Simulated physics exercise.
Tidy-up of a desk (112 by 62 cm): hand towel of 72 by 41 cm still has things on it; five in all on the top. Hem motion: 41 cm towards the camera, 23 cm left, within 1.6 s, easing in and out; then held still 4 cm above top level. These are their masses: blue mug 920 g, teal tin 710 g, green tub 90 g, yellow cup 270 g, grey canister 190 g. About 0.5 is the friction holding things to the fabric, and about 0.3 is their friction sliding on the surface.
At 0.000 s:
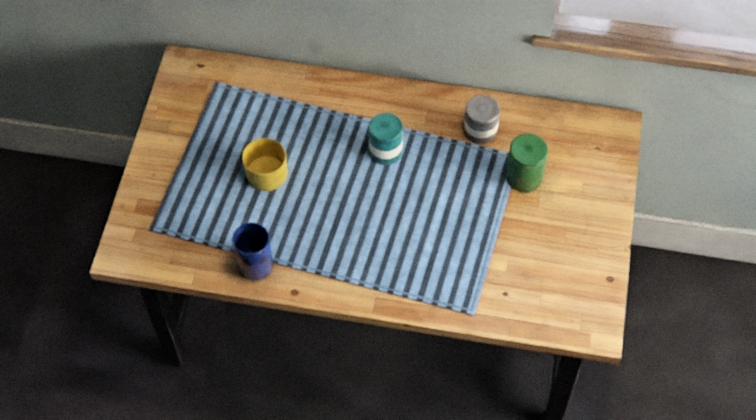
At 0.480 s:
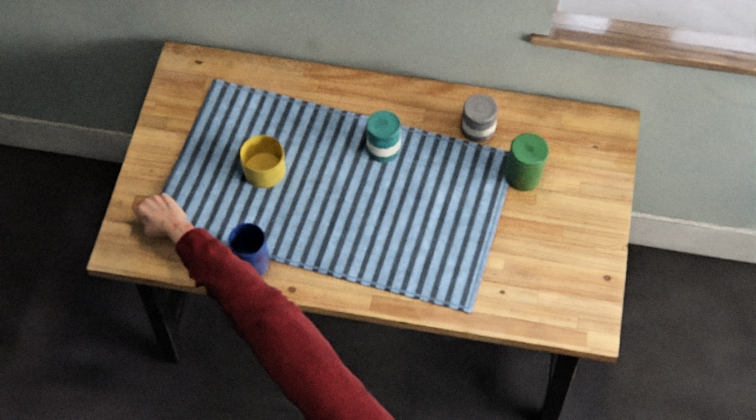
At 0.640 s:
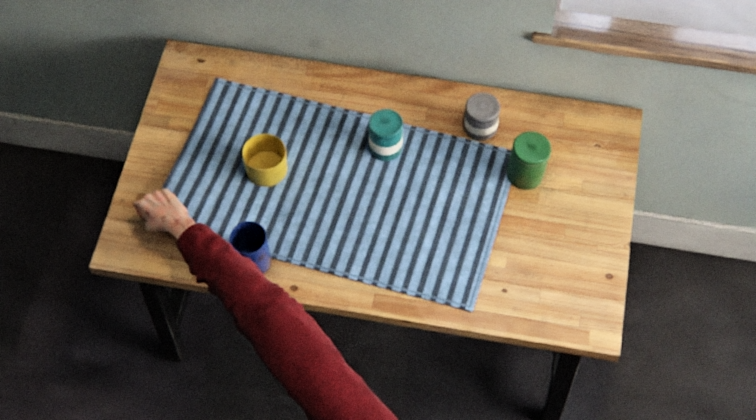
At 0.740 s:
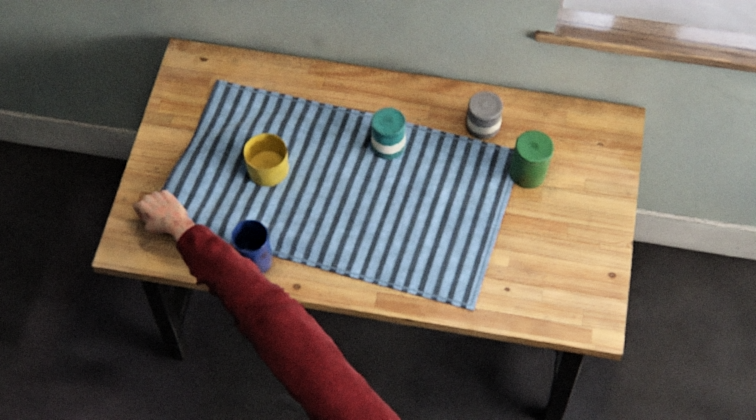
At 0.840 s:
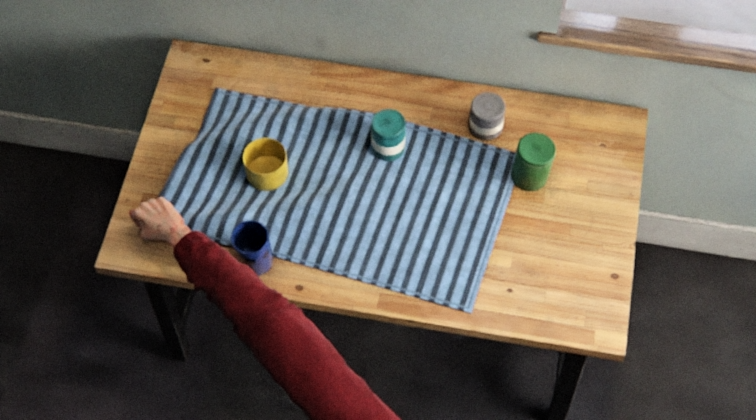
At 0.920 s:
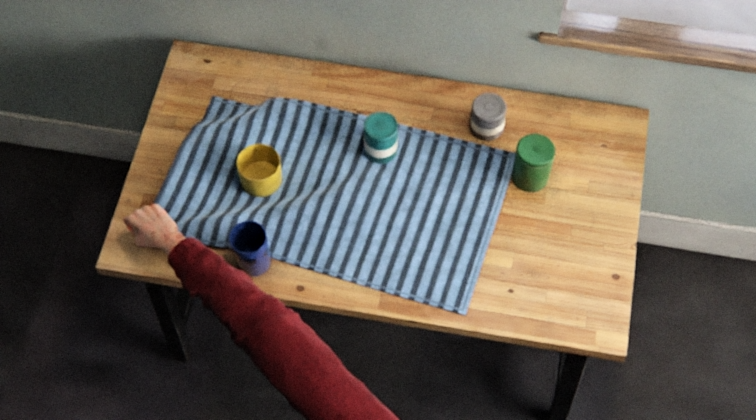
The footage shows a red-sleeved arm reaching onto a wooden table and gripping the left corner of a striped blue cloth, then tugging it slightly, so that it wrinkles and the yellow cup and teal tin shift a little.
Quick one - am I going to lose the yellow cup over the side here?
Yes - ends up off.
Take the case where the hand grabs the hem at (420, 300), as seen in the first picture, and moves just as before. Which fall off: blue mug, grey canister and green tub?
Result: Blue mug leaves the top; grey canister keeps its place; green tub keeps its place.
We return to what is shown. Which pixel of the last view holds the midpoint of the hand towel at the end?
(167, 293) or thereabouts.
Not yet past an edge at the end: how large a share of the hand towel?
Share within the edges: Approx. 35 %.
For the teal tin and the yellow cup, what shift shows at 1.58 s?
Teal tin 25 cm, yellow cup 35 cm.
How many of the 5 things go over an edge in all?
I make it 2.
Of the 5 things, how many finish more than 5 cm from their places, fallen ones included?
The total comes out at 3.
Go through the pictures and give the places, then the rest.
The first picture shows yellow cup (264, 156); hand towel corners (150, 230) (216, 82) (474, 315).
The second picture shows blue mug (247, 238); green tub (529, 148); hand towel corners (214, 79) (471, 313); grip (146, 223).
The third picture shows hand towel corners (216, 78) (472, 312); grip (147, 218).
The fourth picture shows hand towel corners (217, 80) (473, 311); grip (146, 220).
The fifth picture shows blue mug (250, 235); teal tin (389, 122); yellow cup (265, 156); hand towel corners (216, 88) (471, 313); grip (143, 226).
The sixth picture shows yellow cup (258, 162); hand towel corners (213, 97) (465, 315); grip (137, 233).
At 1.3 s, 95 % of the hand towel is still over the top; yellow cup 16 cm off its start, teal tin 16 cm off its start, blue mug on its side, 7 cm off its start.
At 1.6 s, 65 % of the hand towel is still over the top; yellow cup 34 cm off its start, teal tin 27 cm off its start, blue mug on its side, 18 cm off its start.
At 1.9 s, 45 % of the hand towel is still over the top; yellow cup over the edge, teal tin 40 cm off its start at (224, 195), blue mug on its side, 37 cm off its start at (108, 359).
At 2.2 s, 35 % of the hand towel is still over the top; yellow cup over the edge, blue mug over the edge, teal tin 47 cm off its start.
At 3.8 s, 35 % of the hand towel is still over the top; yellow cup over the edge, blue mug over the edge, teal tin 47 cm off its start at (196, 217).
